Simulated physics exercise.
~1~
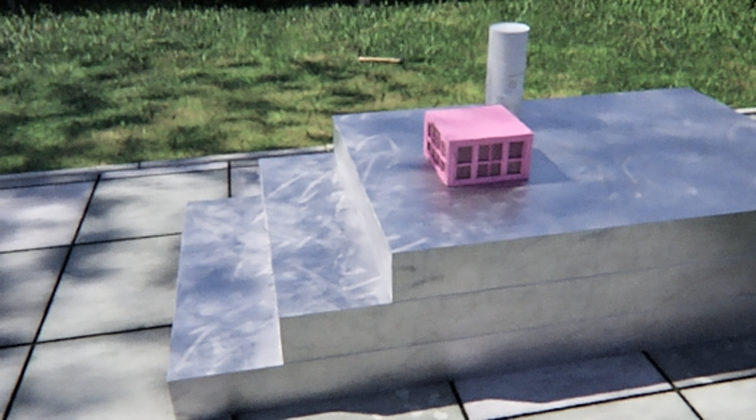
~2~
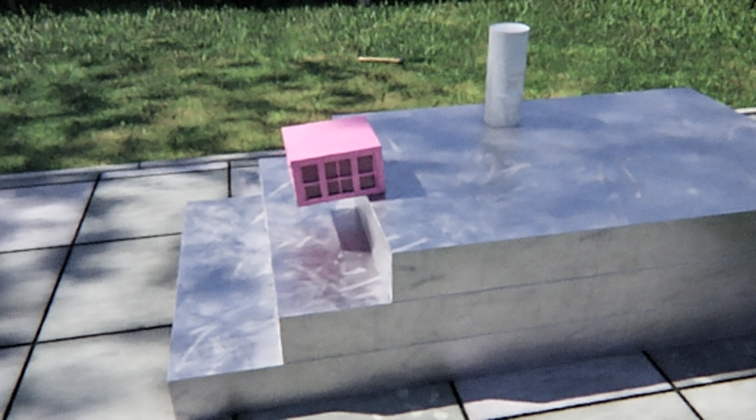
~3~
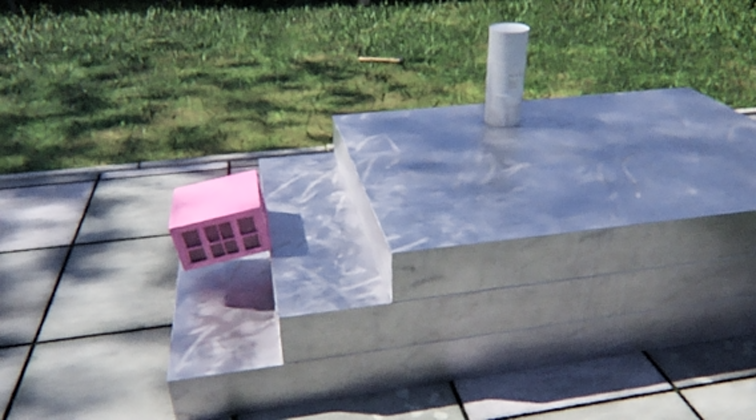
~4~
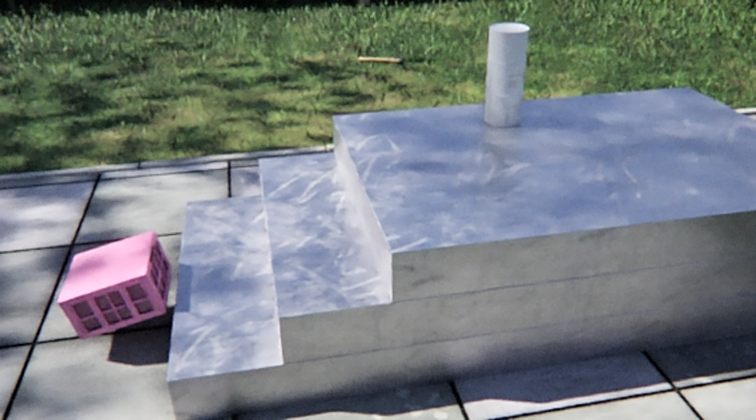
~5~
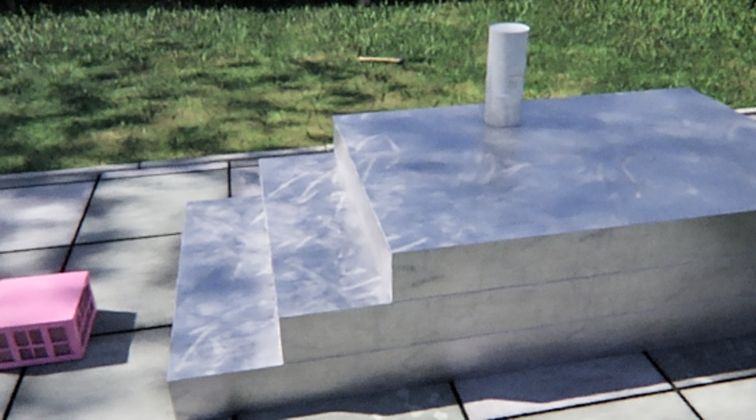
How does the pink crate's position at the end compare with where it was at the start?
At the start the pink crate sits on top of the landing near the white canister. By the end it is down on the paving to the left of the steps, at the left edge of the view.
Grey steps with a pink crate sliding left off the landing and down onto the paving while a white canister stays upright.
